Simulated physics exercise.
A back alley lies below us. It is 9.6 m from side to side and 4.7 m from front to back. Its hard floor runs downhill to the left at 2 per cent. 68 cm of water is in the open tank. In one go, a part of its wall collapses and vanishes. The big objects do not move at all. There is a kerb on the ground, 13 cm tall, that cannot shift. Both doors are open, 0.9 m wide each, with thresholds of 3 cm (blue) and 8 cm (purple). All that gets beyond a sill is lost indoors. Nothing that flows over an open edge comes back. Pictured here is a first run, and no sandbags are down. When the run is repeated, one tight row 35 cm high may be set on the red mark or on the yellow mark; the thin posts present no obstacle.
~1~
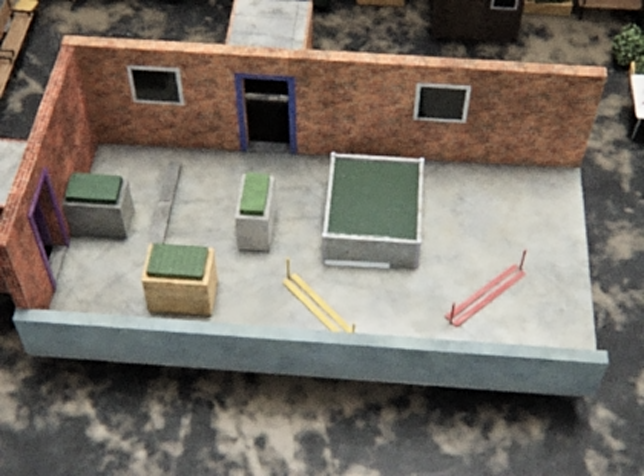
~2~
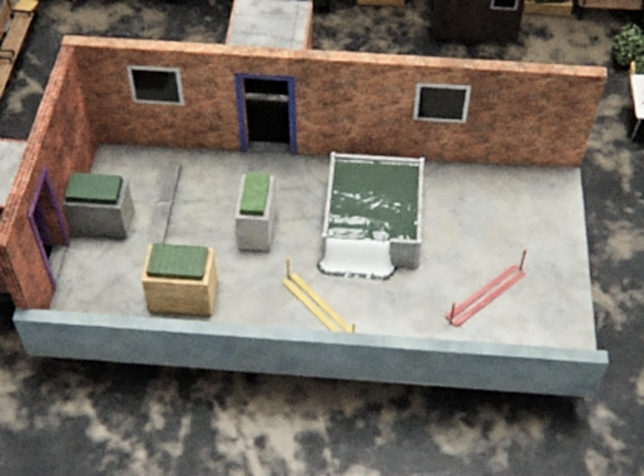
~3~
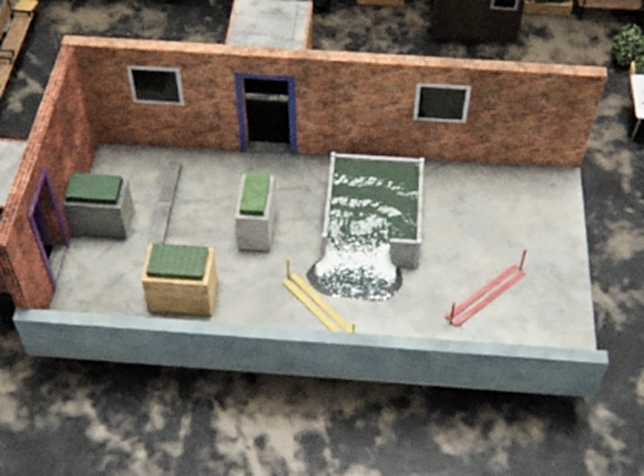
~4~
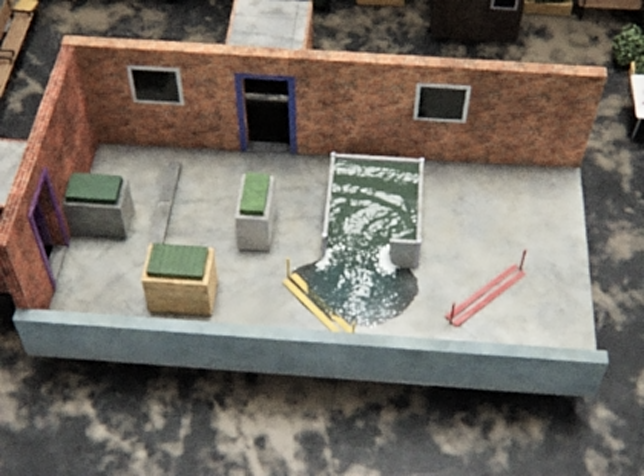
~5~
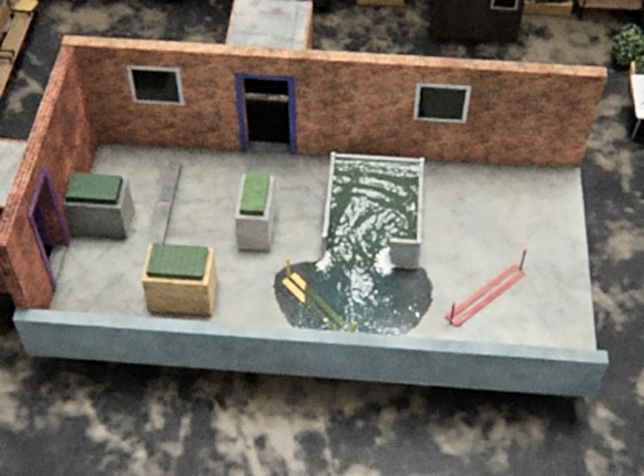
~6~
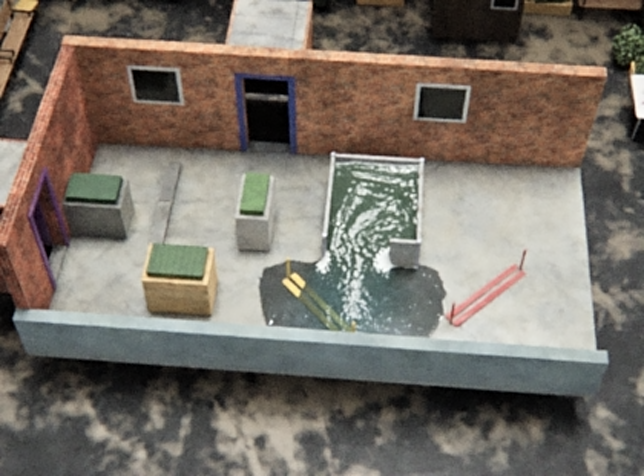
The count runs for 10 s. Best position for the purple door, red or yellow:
Yellow mark.
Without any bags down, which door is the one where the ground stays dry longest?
The blue door.
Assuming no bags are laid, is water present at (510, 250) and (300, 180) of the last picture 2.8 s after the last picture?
In turn: Flooded, dry.
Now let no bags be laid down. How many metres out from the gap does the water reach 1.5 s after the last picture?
5.4 m.
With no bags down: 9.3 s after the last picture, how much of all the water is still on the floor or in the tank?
I'd put what remains at some 78 per cent.
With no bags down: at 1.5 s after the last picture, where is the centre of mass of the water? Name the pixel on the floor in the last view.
Around (344, 285).
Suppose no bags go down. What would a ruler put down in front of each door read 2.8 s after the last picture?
Blue 0 cm, purple 13 cm.
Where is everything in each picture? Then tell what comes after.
In the first frame, still water, 68 cm deep, in the open tank at (374, 200).
In the second frame, the front is at (390, 273), 0.7 m from the gap at (357, 253); 0.3 m2 of floor is under water; 68 cm left at the back of the open tank.
In the third frame, the front is at (382, 297), 0.9 m from the gap at (357, 254); 1.0 m2 of floor is under water; 68 cm left at the back of the open tank.
In the fourth frame, water pours out at (357, 255) and has run 1.4 m, to (374, 321); typically 8 cm deep outside, 67 cm at the open tank's back.
In the fifth frame, the front is at a hidden place, 1.9 m from the gap at (357, 255); 3.8 m2 of floor is under water; 60 cm left at the back of the open tank.
In the sixth frame, water pours out at (357, 255) and has run 2.3 m, to a hidden place; typically 6 cm deep outside, 57 cm at the open tank's back.
Then, 0.7 s after the last picture water covers 15 % of the floor and is deepest (40 cm) near (344, 354) in the run without bags; in at the purple door, 0 L with no bags, 0 L with the row on red, 0 L on yellow.
Then, 1.5 s after the last picture water covers 25 % of the floor and is deepest (34 cm) near (334, 353) in the run without bags; in at the purple door, 0 L with no bags, 0 L with the row on red, 0 L on yellow.
Then, 2.8 s after the last picture water covers 45 % of the floor and is deepest (35 cm) near (42, 335) in the run without bags; in at the purple door, 2 L with no bags, 4 L with the row on red, 0 L on yellow.
Then, 5.3 s after the last picture water covers 70 % of the floor and is deepest (21 cm) near (68, 247) in the run without bags; in at the purple door, 37 L with no bags, 41 L with the row on red, 0 L on yellow.
Then, 9.3 s after the last picture water covers 90 % of the floor and is deepest (17 cm) near (68, 247) in the run without bags; in at the purple door, 89 L with no bags, 94 L with the row on red, 1 L on yellow.
